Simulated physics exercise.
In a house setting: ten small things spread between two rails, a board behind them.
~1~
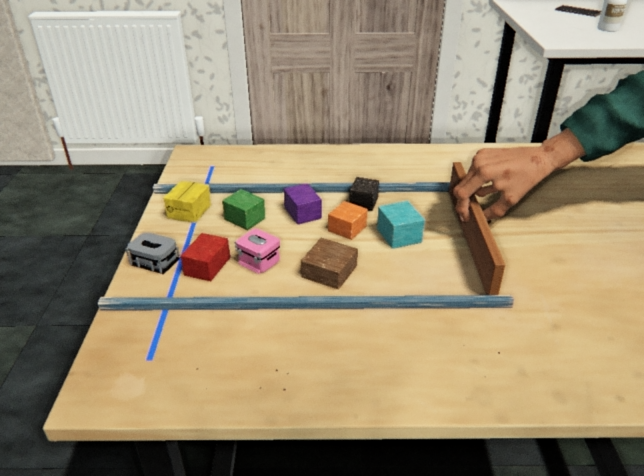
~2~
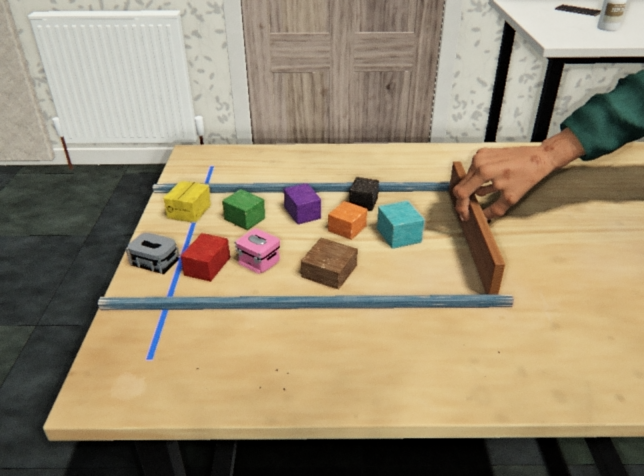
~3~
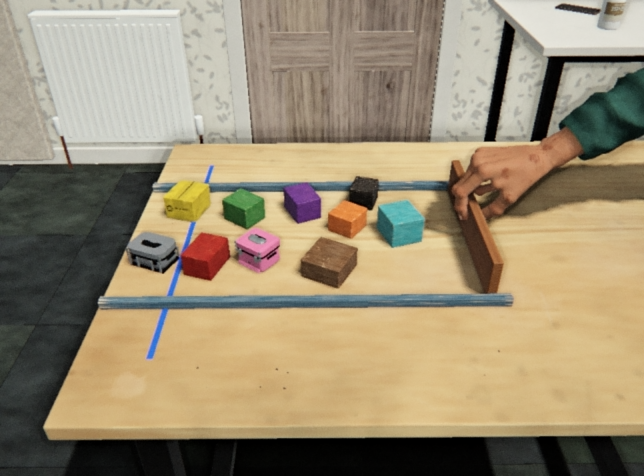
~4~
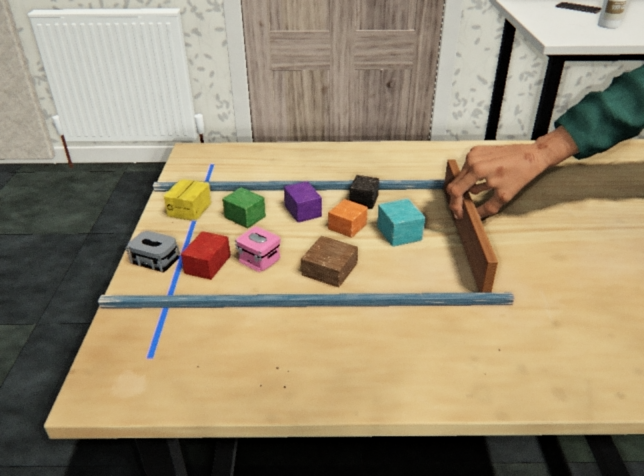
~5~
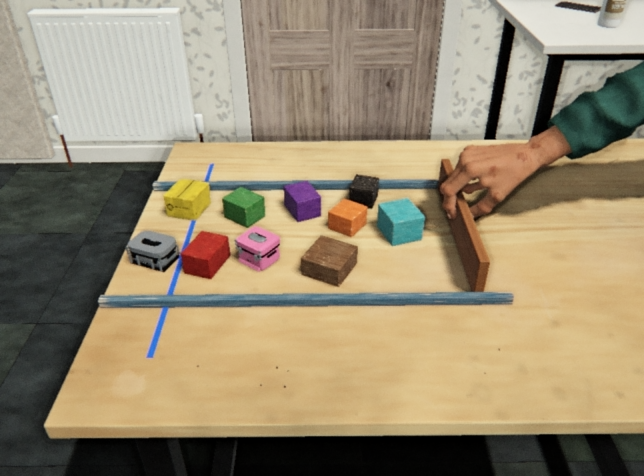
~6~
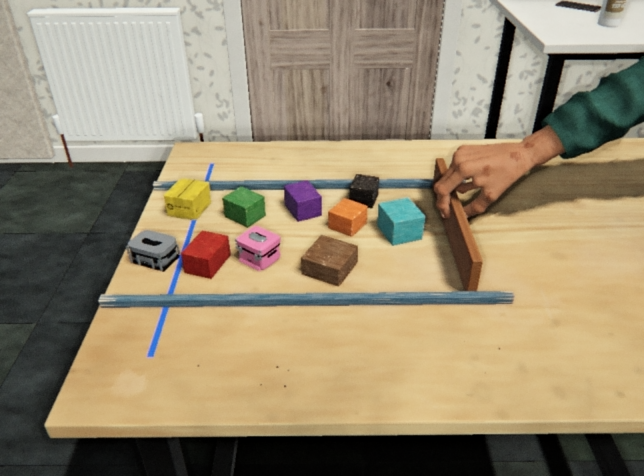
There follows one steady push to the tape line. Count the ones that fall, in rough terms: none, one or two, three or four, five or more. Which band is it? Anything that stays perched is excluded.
The band is three or four.
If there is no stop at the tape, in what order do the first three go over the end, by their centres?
Order, earliest first: Grey case, yellow box, green block.
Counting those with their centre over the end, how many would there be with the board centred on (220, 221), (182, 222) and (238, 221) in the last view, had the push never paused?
The numbers are 2, 4 and 1.
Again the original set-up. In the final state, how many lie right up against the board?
Count recorded: 3.
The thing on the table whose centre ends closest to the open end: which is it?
Foremost one: Orange block.
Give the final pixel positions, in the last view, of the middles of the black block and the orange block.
In the last picture, roughly (187, 193) and (142, 223).
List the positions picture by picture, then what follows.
In the first picture, grey case (154, 253); yellow box (188, 201); red block (206, 257); board (473, 223); tape (188, 241).
In the second picture, yellow box (188, 202); pink case (259, 251).
In the third picture, red block (206, 256); orange block (347, 219).
In the fourth picture, grey case (154, 251); green block (244, 208).
In the fifth picture, yellow box (188, 199); black block (364, 191).
In the sixth picture, grey case (154, 250); yellow box (188, 199); red block (207, 254); board (454, 219); tape (188, 238).
Soon after, none off yet; grey case at rest near (154, 250); yellow box at rest near (188, 199); red block at rest near (207, 254).
After that, none off yet; grey case displaced a little near (133, 253); yellow box displaced a little near (175, 198); red block displaced about its own width near (176, 254).
In the end, the number that fall off is three or four; gone, green block, red block, yellow box and grey case.
